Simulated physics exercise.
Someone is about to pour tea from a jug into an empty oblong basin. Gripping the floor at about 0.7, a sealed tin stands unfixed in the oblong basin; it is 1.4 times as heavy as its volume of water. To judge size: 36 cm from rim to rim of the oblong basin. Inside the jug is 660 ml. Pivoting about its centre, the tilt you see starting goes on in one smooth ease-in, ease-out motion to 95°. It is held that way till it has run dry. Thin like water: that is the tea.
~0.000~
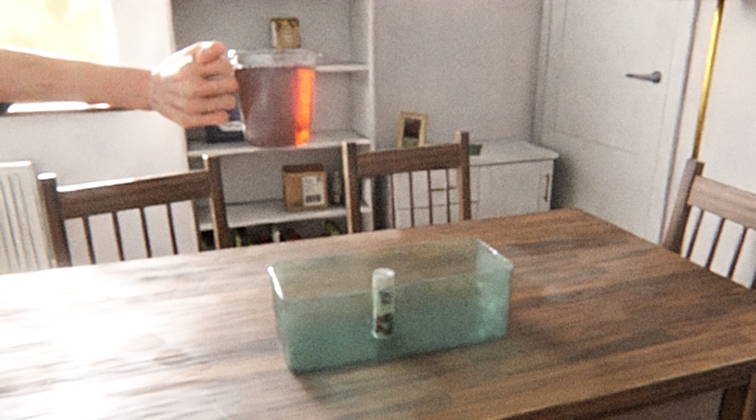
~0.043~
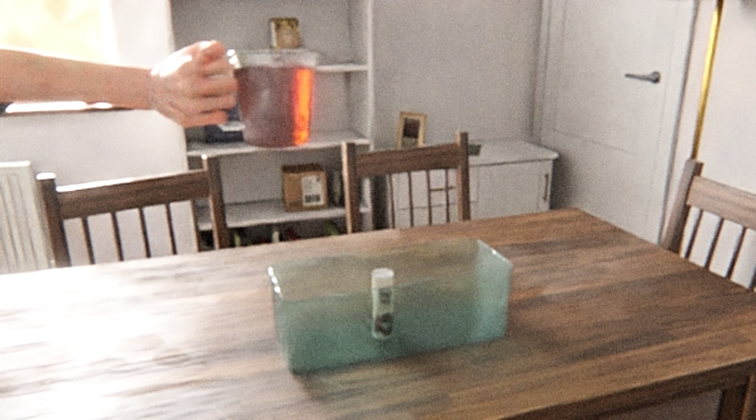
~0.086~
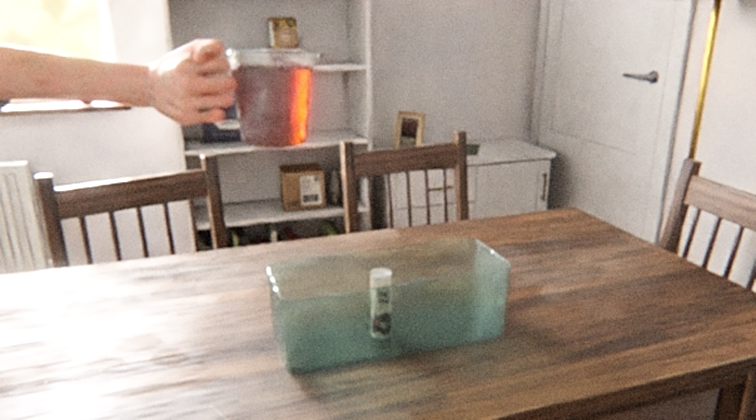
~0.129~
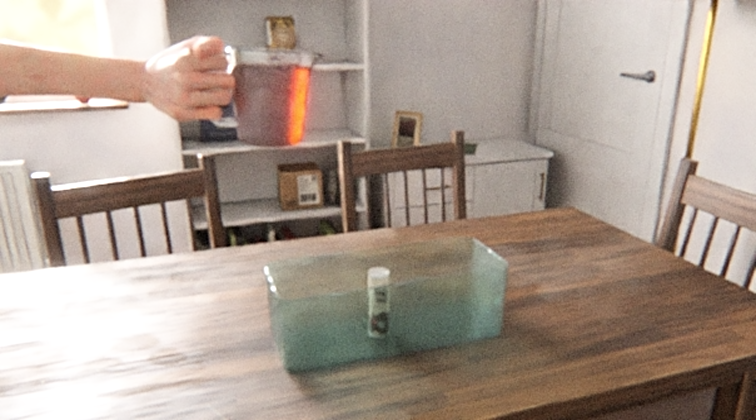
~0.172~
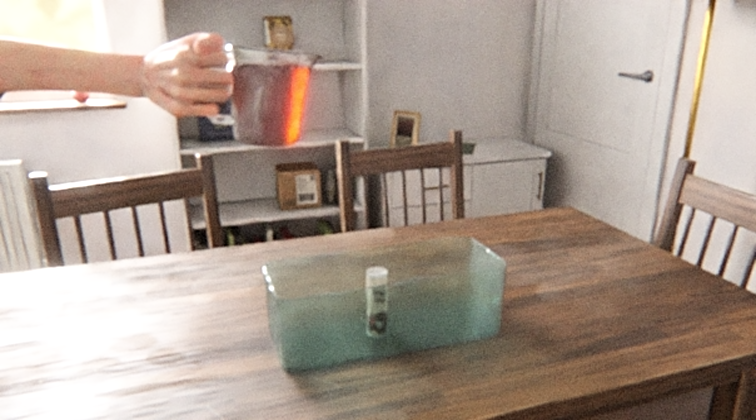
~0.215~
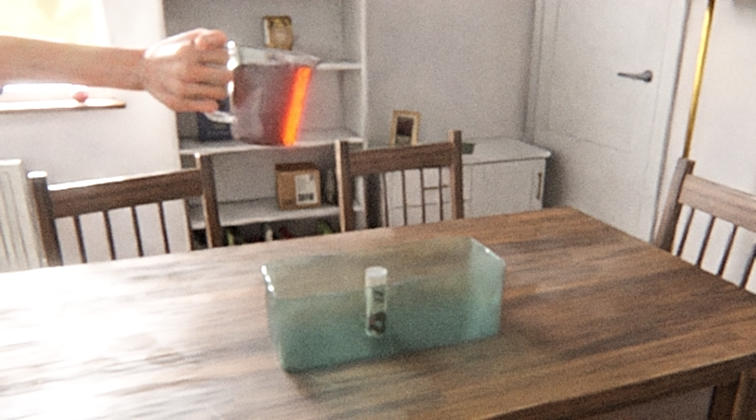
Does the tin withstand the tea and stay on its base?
Yes, it will stay erect.
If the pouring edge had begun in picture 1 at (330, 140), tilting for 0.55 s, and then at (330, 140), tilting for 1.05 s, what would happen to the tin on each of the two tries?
Trial 1 - tin tips; trial 2 - tin tips.
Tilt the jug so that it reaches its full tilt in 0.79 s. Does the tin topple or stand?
Outcome - the tin remains standing.
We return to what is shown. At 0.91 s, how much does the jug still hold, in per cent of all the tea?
I reckon near 34 per cent still sits there.
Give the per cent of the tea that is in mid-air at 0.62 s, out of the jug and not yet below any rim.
At that moment, about 18 percent.
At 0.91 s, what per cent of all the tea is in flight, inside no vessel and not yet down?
I'd put it at about 32 per cent of the liquid.
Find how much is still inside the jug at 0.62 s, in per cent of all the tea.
Some 82 % of it is still there.
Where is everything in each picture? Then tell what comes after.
The first frame shows tilt 0°; pouring edge (325, 52); surface from (235, 66) to (312, 64); the oblong basin's rim runs from (276, 283) to (495, 252); the tin's top is at (383, 276).
The second frame shows tilt 0°; pouring edge (325, 52); surface from (234, 66) to (311, 65).
The third frame shows tilt 2°; pouring edge (324, 53); surface from (233, 66) to (309, 65).
The fourth frame shows tilt 3°; pouring edge (323, 54); surface from (232, 64) to (308, 65).
The fifth frame shows tilt 6°; pouring edge (323, 56); surface from (230, 64) to (308, 65).
The sixth frame shows tilt 9°; pouring edge (324, 59); surface from (232, 65) to (310, 65).
After 0.62 s the tilt is 60° and 82 per cent is still to pour; the tin stands where it began.
After 0.91 s the tilt is 91° and 35 per cent is still to pour; the tin stands where it began.
After 1.22 s the tilt is 95° and 6 per cent is still to pour; the tin stands where it began.
After 1.55 s the tilt is 95° and 1 per cent is still to pour; the tin stands where it began.
In the end the tin stands where it began.
